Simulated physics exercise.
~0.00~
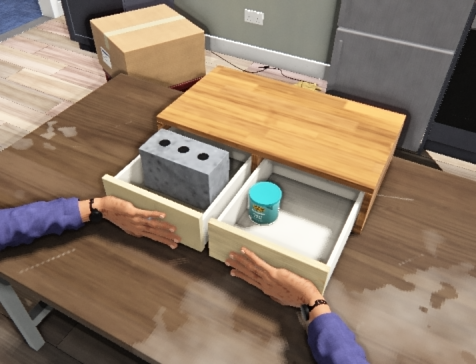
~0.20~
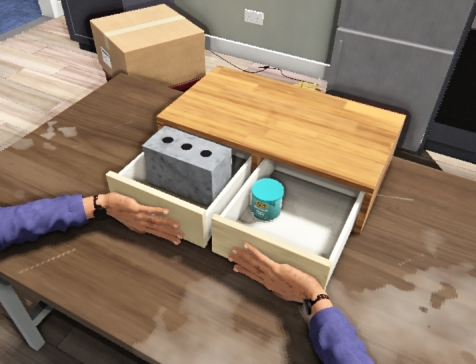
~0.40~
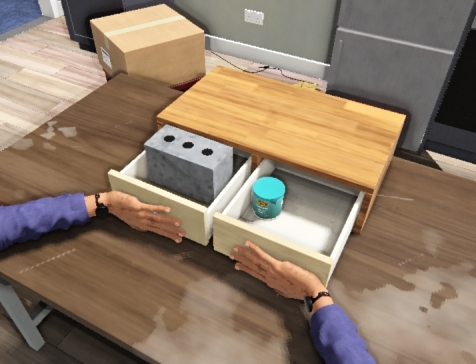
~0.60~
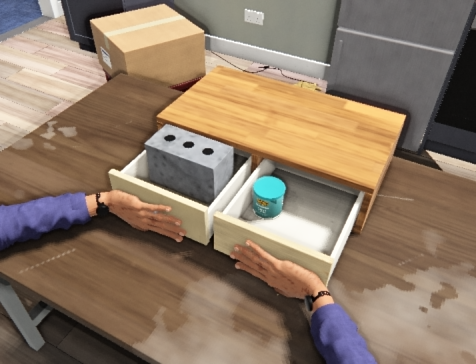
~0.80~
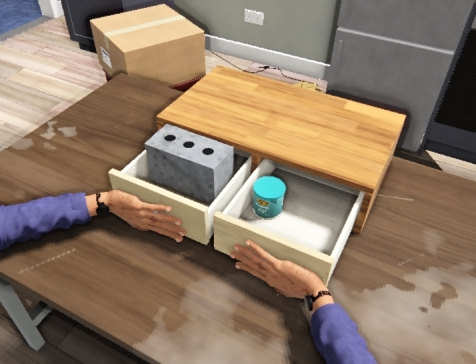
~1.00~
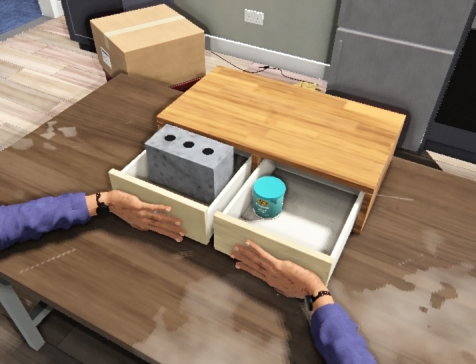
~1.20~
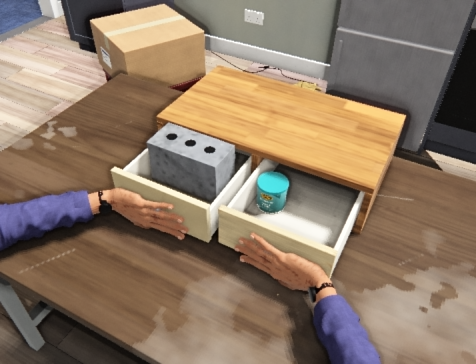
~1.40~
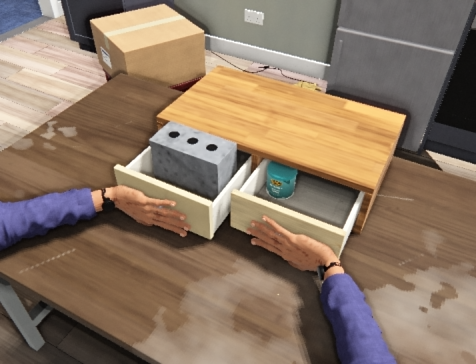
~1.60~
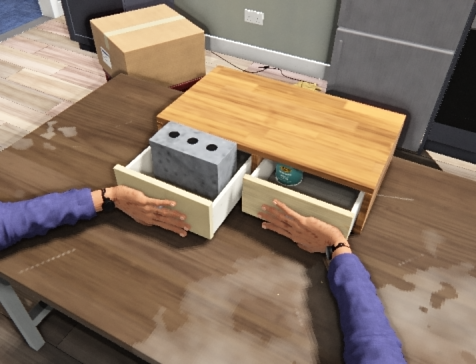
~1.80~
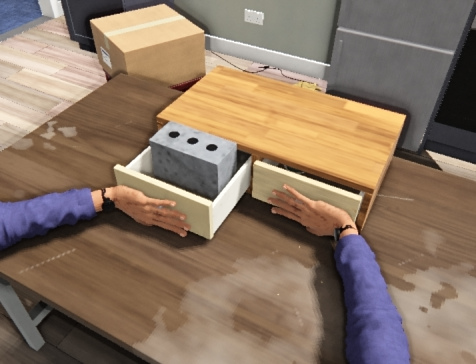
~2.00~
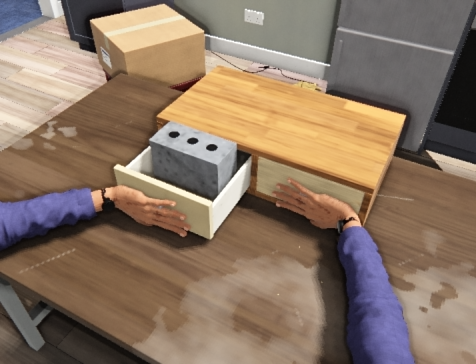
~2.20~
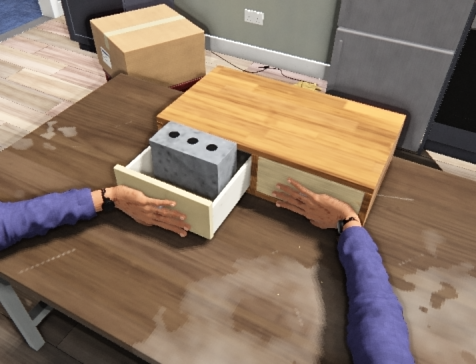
On a brown table, hands pushing two open drawers, the right with a turquoise tin closing, the left with a grey block staying open.
